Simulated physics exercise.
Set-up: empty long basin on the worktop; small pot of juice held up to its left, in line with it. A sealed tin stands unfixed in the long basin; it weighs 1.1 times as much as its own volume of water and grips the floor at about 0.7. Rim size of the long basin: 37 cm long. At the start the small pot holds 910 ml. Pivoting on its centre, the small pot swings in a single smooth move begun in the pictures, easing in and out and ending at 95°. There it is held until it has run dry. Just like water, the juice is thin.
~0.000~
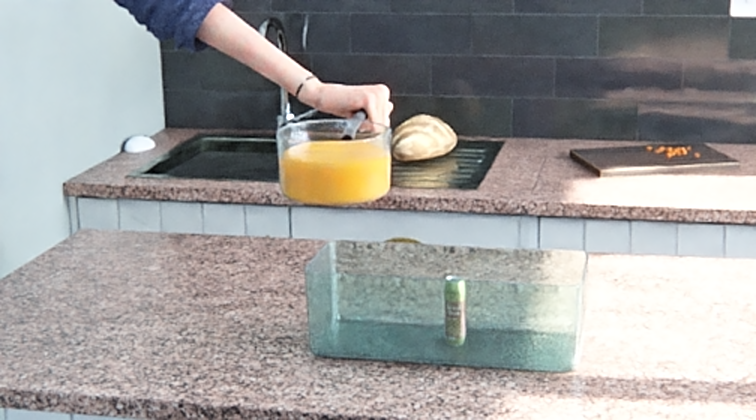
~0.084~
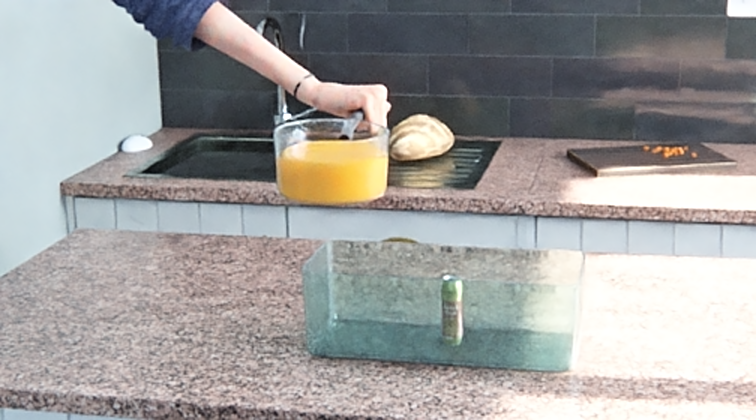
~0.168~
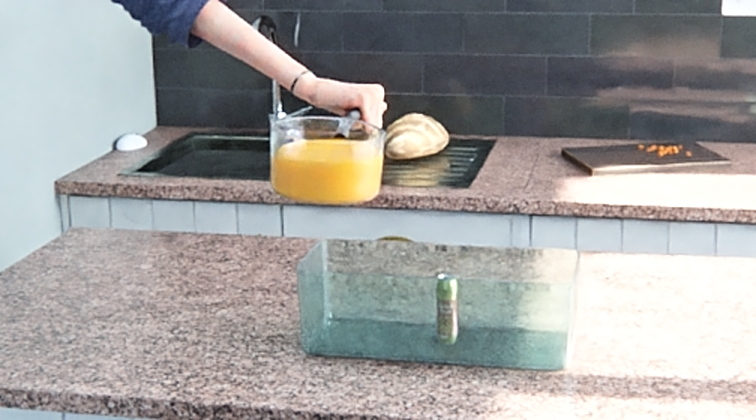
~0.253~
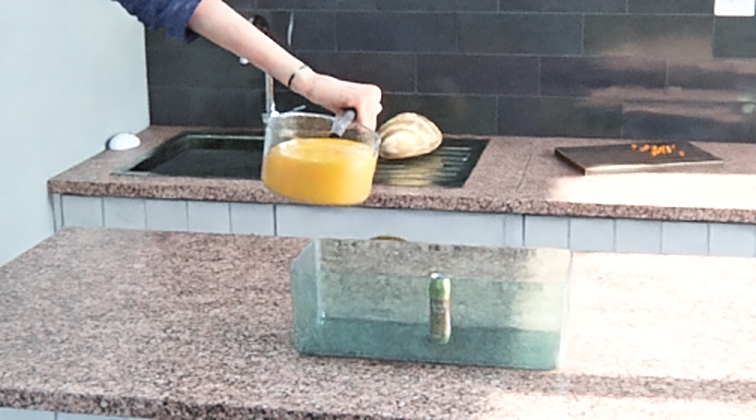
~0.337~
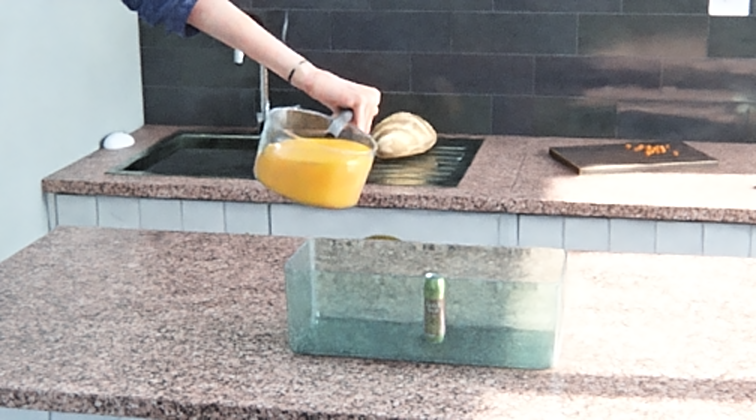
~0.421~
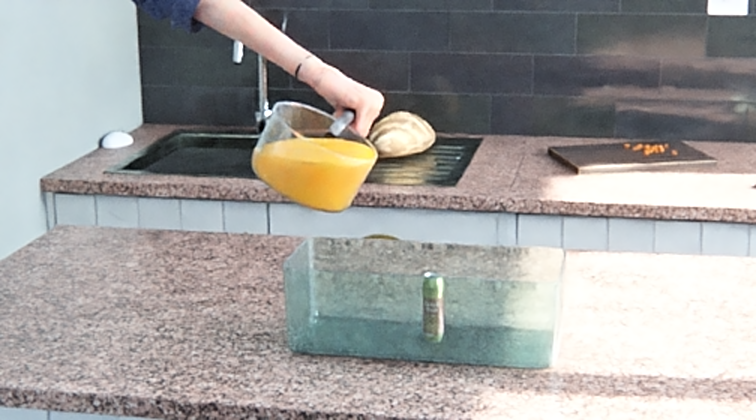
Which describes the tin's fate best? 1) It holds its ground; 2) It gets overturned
2, it gets overturned.
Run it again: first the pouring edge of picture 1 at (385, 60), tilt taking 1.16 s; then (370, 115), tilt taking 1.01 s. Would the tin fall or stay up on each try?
Trial 1 - tin tips; trial 2 - tin tips.
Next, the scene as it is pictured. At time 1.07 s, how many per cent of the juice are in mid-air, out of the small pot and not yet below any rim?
Roughly 10 per cent.
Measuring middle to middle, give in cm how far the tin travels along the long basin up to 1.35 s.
About 7 cm.
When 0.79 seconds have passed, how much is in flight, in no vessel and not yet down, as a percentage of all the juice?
Around 30 in a hundred.
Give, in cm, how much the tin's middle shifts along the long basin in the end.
Looks like roughly 6.5 cm in total.
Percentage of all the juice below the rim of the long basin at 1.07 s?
About 74 %.
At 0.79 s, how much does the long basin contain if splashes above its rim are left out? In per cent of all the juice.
Estimate - around 18 in a hundred parts.
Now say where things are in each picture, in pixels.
In the first frame, tilt 0°; pouring edge (388, 134); surface from (284, 150) to (388, 153); the long basin's rim runs from (317, 257) to (586, 270); the tin's top is at (455, 282).
In the second frame, tilt 1°; pouring edge (386, 135); surface from (281, 150) to (385, 153).
In the third frame, tilt 5°; pouring edge (383, 137); surface from (277, 148) to (380, 152).
In the fourth frame, tilt 11°; pouring edge (378, 143); surface from (269, 148) to (374, 152).
In the fifth frame, tilt 18°; pouring edge (375, 151); surface from (263, 147) to (372, 153).
In the sixth frame, tilt 28°; pouring edge (374, 160); surface from (260, 147) to (375, 154).
After 0.79 s the tilt is 73° and 52 per cent is still to pour; the tin stands where it began.
After 1.07 s the tilt is 93° and 16 per cent is still to pour; the tin leans 22°.
After 1.35 s the tilt is 95° and 4 per cent is still to pour; the tin lies on its side.
After 1.66 s the tilt is 95° and 1 per cent is still to pour; the tin lies on its side.
In the end the tin lies on its side.
